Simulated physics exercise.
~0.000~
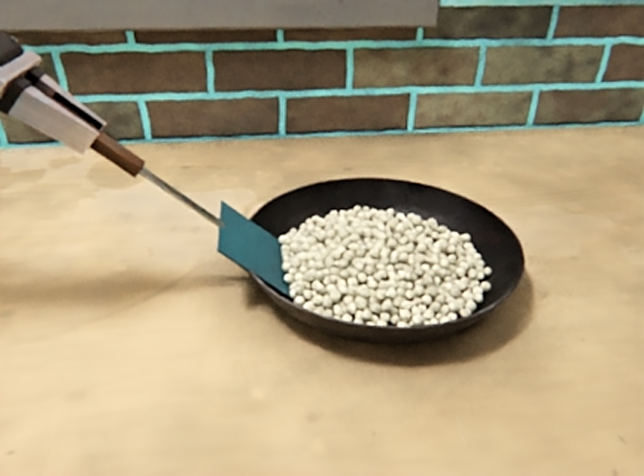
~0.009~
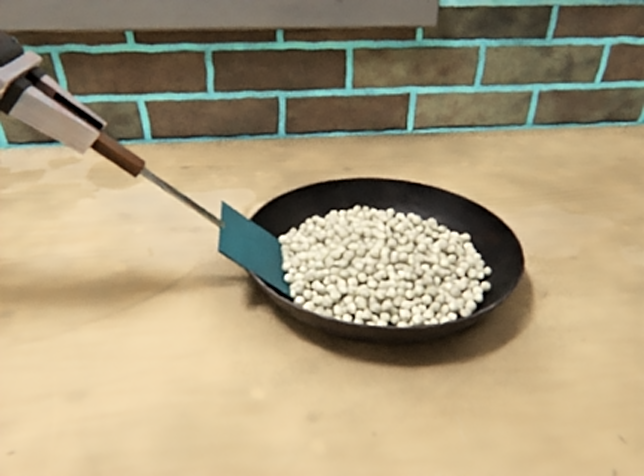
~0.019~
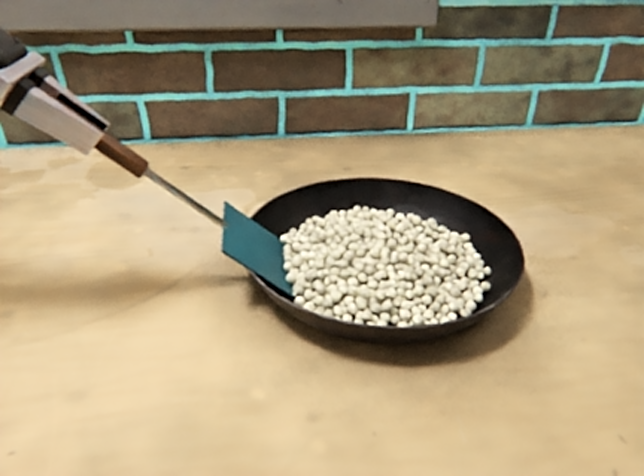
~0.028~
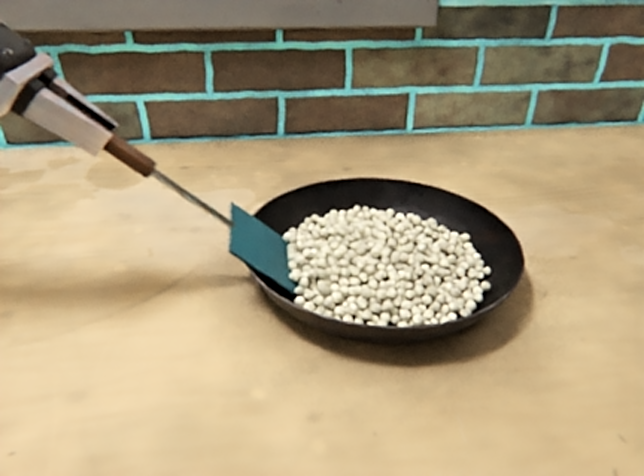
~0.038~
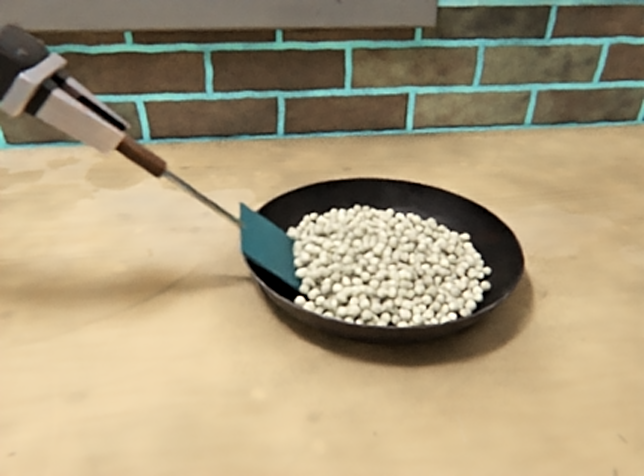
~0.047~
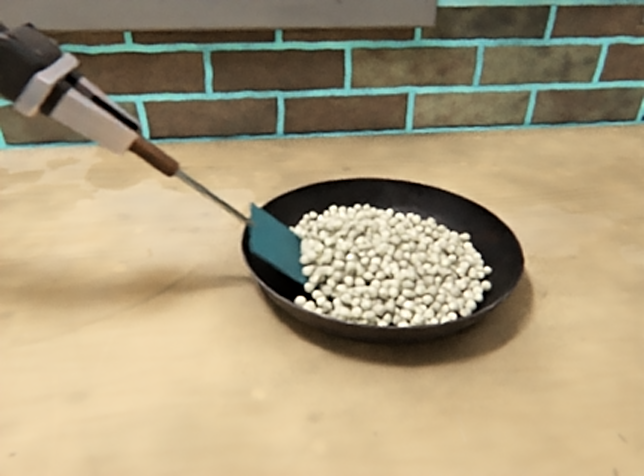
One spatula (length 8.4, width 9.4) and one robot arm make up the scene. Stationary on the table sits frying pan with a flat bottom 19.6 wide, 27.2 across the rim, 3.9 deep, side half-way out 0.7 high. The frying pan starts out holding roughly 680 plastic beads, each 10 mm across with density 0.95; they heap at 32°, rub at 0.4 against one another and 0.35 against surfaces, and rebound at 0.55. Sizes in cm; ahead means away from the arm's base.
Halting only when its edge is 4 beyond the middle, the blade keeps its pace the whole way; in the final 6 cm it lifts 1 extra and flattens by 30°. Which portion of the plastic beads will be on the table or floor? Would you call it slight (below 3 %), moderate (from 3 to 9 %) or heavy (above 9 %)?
I would call it slight.
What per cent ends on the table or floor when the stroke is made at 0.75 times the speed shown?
Something close to 0 per cent ends up on the table or floor.
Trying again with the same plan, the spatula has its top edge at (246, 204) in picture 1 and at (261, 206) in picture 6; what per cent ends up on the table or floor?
Roughly 0 %.
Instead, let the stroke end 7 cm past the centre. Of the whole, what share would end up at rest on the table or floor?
Result: Approx. 5 %.
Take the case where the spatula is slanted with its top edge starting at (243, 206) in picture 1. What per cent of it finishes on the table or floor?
Around 0 percent ends up on the table or floor.
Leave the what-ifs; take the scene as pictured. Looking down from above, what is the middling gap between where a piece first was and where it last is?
Roughly 4 centimetres.
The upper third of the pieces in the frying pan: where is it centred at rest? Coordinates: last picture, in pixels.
Look near (456, 237).
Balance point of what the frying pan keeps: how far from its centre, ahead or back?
5.0 cm ahead.
After 0.08 s, sloping 43°, highest piece 4 above the table; 677 in the frying pan.
After 0.11 s, sloping 32°, highest piece 5 above the table; 677 in the frying pan.
After 0.32 s, sloping 13°, highest piece 5 above the table; 677 in the frying pan.
After 1.37 s, sloping 13°, highest piece 5 above the table; 677 in the frying pan.
In the end, 677 in the frying pan. That is 0 % on the table or floor.
